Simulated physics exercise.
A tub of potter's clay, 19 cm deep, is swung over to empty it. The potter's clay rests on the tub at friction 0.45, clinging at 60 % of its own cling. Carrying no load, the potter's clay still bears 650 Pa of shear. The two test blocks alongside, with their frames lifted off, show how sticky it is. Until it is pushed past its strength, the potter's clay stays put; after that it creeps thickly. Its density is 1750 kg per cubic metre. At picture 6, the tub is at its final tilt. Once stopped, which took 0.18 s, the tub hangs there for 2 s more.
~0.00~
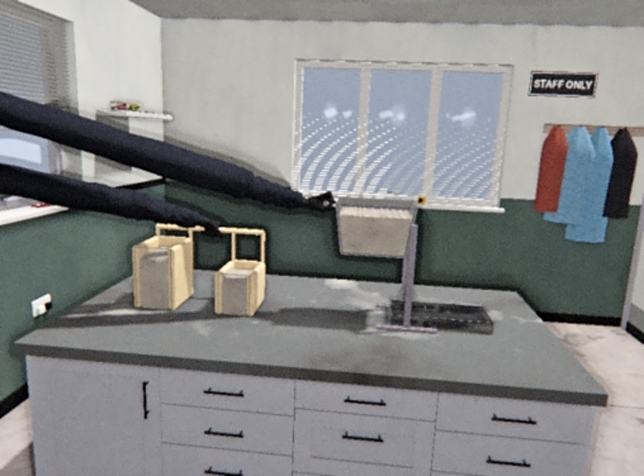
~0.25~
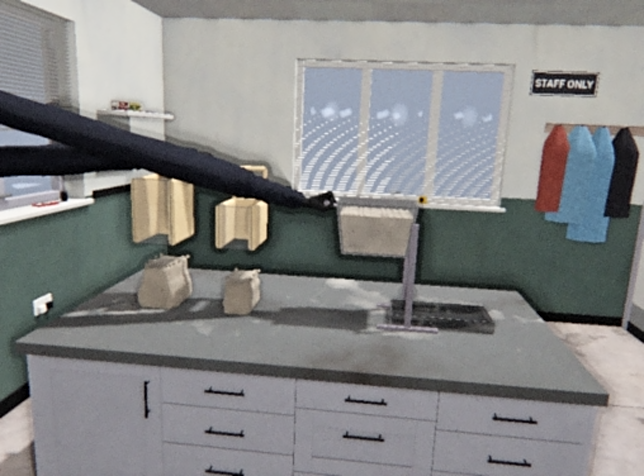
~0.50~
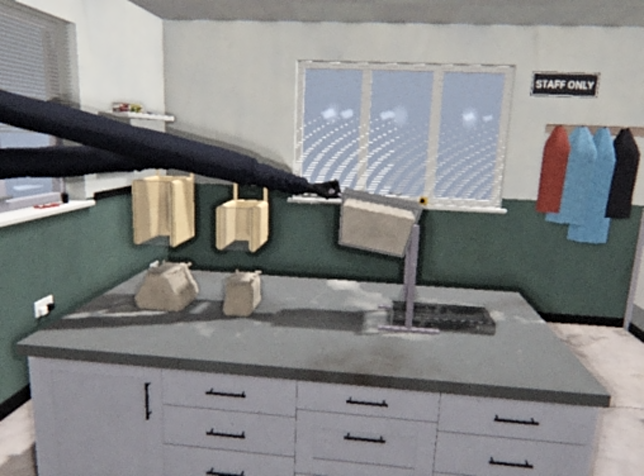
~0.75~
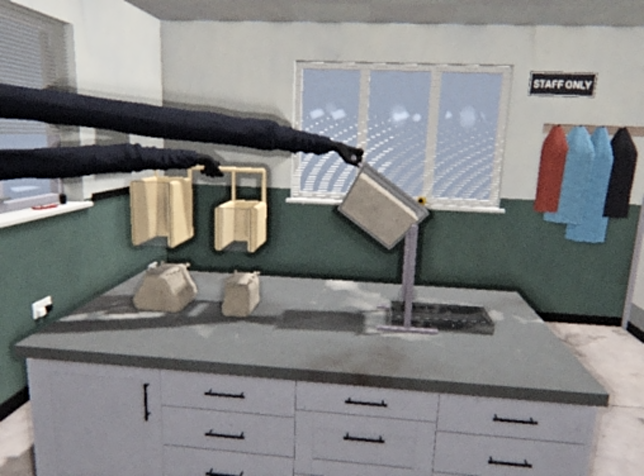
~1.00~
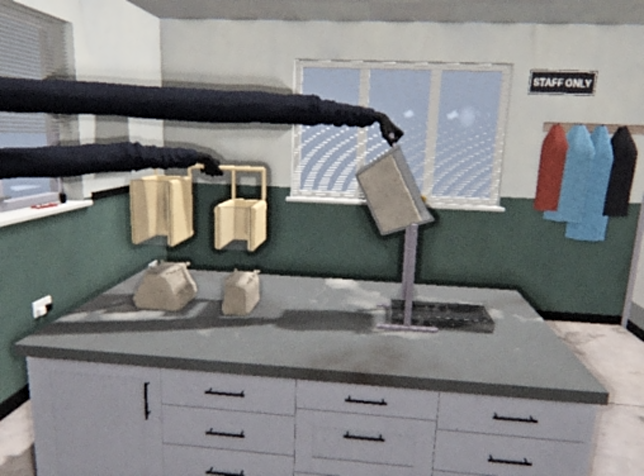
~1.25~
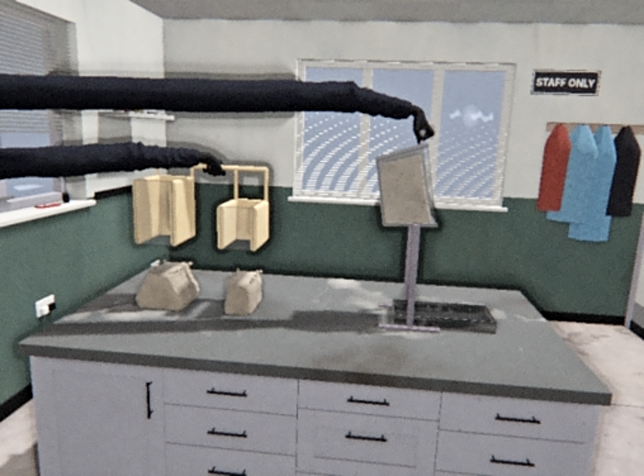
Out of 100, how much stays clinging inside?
60 %.
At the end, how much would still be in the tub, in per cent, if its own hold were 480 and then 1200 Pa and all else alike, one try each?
About 55 % first, about 100 % second.
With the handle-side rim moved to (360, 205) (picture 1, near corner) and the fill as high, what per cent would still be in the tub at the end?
In that case close to 100 %.
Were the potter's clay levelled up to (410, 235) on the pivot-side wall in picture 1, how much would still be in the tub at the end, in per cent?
In that case, around 100 percent.
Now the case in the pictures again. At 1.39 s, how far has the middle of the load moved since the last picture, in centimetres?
Roughly 3 cm.
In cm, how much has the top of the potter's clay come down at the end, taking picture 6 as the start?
12 cm.
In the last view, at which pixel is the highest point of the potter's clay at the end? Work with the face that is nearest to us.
The highest point sits at around (393, 187).
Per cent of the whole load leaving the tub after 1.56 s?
I reckon it's around 20 in a hundred.
After 1.39 s, the tub is at 80 degrees and holds 99 %.
After 1.56 s, the tub is at 80 degrees and holds 80 %.
After 1.73 s, the tub is at 80 degrees and holds 64 %.
After 1.90 s, the tub is at 80 degrees and holds 61 %.
After 3.25 s, the tub is at 80 degrees and holds 60 %.
